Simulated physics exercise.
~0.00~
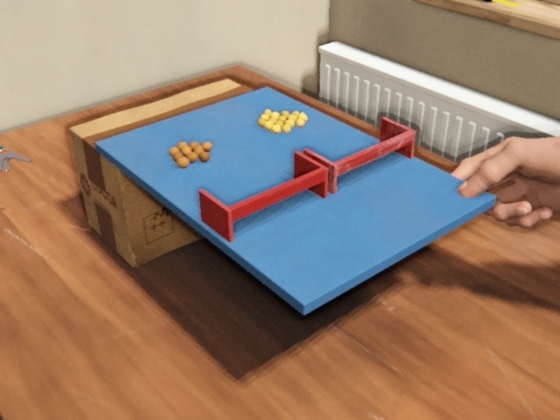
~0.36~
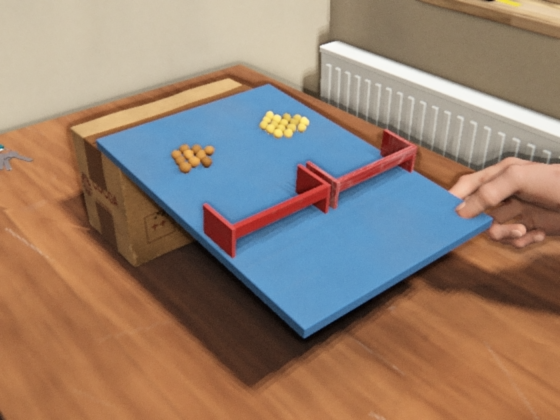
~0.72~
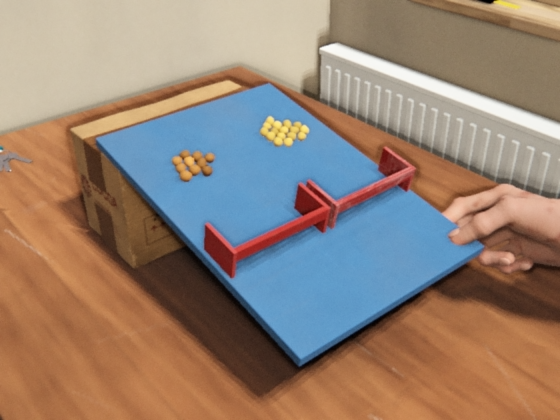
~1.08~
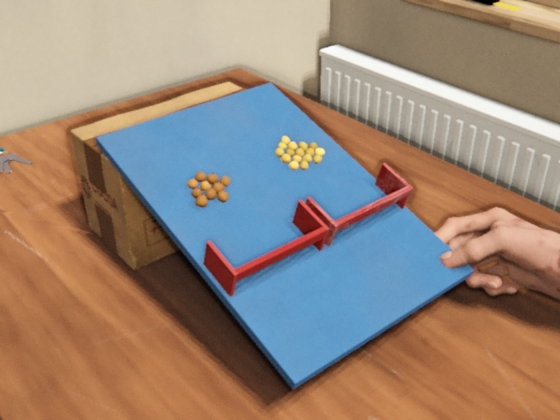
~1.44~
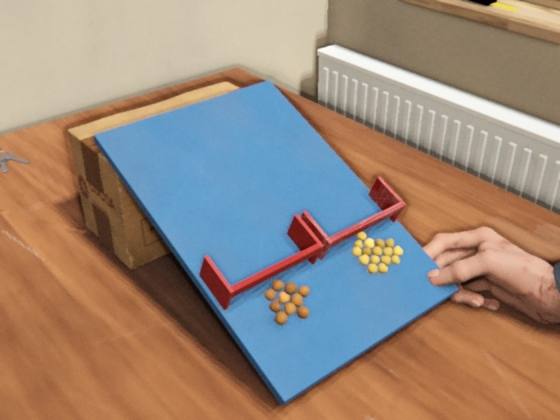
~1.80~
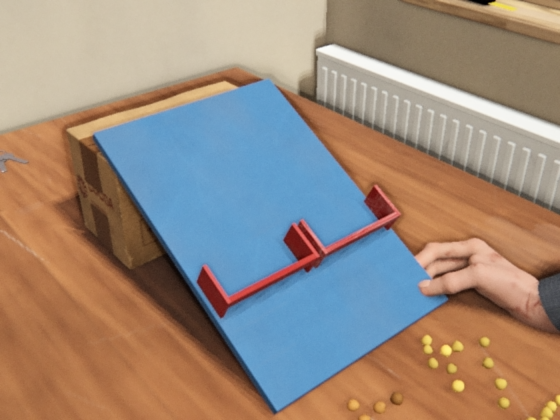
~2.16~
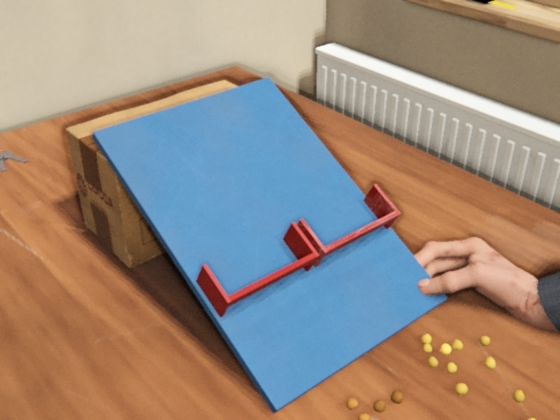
In the video, a hand lowers one end of a blue board propped on a cardboard box, and clusters of orange and yellow balls slide down, pass under the red gates and spill off the board, coming to rest scattered on the wooden table.
